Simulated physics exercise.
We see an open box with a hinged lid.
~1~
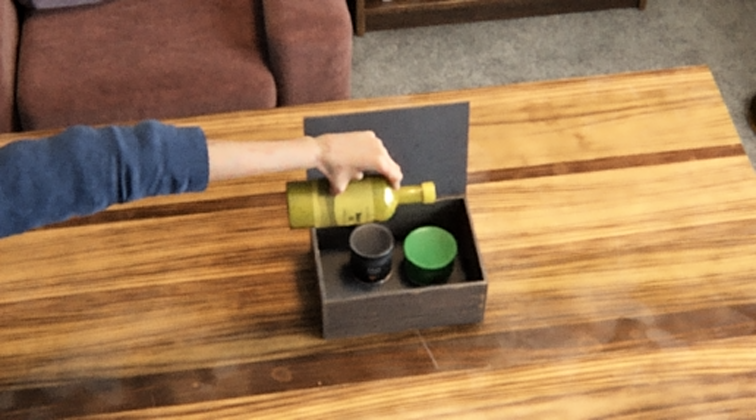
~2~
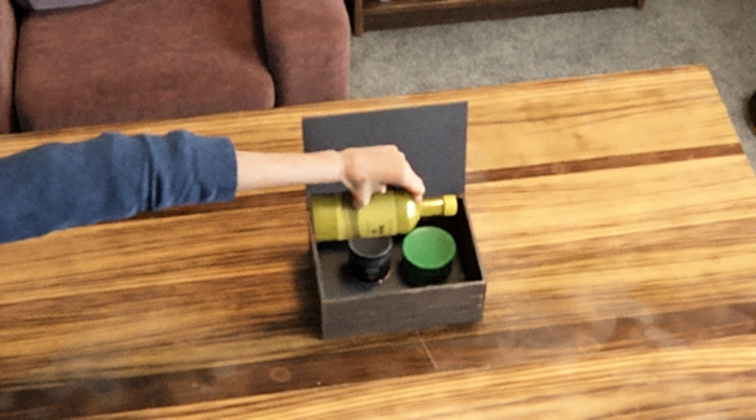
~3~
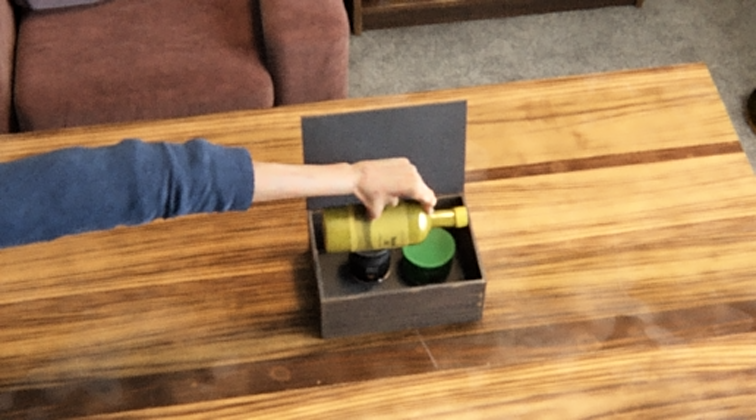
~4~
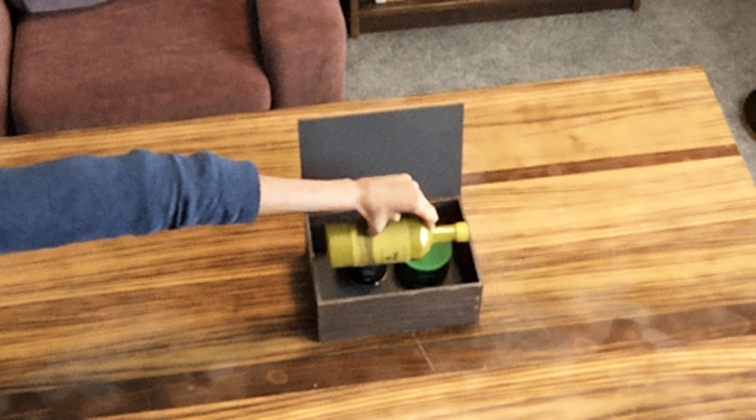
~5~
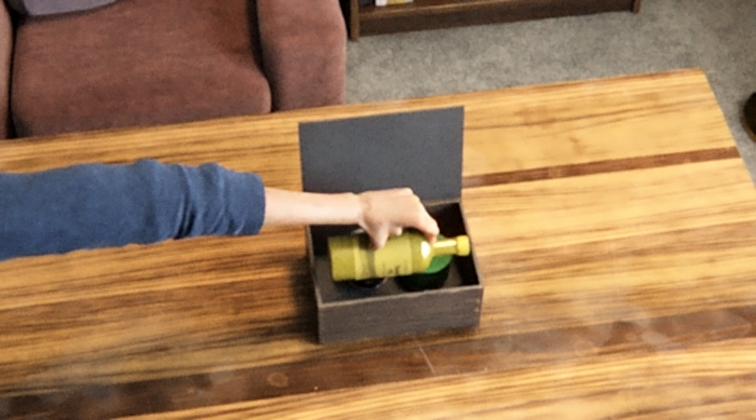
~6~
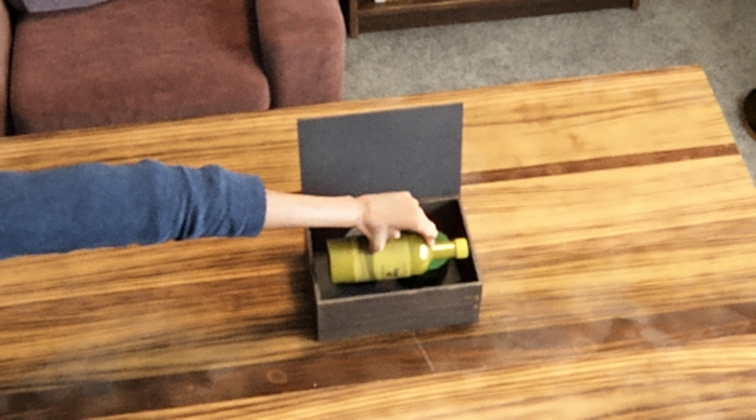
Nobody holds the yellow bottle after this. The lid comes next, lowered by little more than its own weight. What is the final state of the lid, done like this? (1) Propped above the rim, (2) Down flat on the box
2, down flat on the box.
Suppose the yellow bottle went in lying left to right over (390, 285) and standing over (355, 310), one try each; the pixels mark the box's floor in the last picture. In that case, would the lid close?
Lid: First try closed, second try open.
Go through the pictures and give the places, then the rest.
The first frame shows still above its spot; yellow bottle (361, 199); black tin (371, 255).
The second frame shows still above its spot; yellow bottle (383, 212); black tin (370, 255).
The third frame shows still above its spot; yellow bottle (396, 223); black tin (370, 254).
The fourth frame shows still above its spot; yellow bottle (397, 238).
The fifth frame shows still above its spot; yellow bottle (399, 252).
The sixth frame shows put in, still held; yellow bottle (398, 255).
Then, 0.50 s past the last view, yellow bottle displaced about its own width near (396, 287); green tub displaced a little.
Then, 1.60 s past the last view, lid 57° above the rim; yellow bottle displaced about its own width near (396, 287); green tub displaced a little.
Then, 2.00 s past the last view, lid 12° above the rim; yellow bottle displaced about its own width near (396, 287); green tub displaced a little.
Finally, lid shut; moved from the start, yellow bottle; the other 2 still in place. Final places as the last picture's camera would see them, yellow bottle near (397, 288).
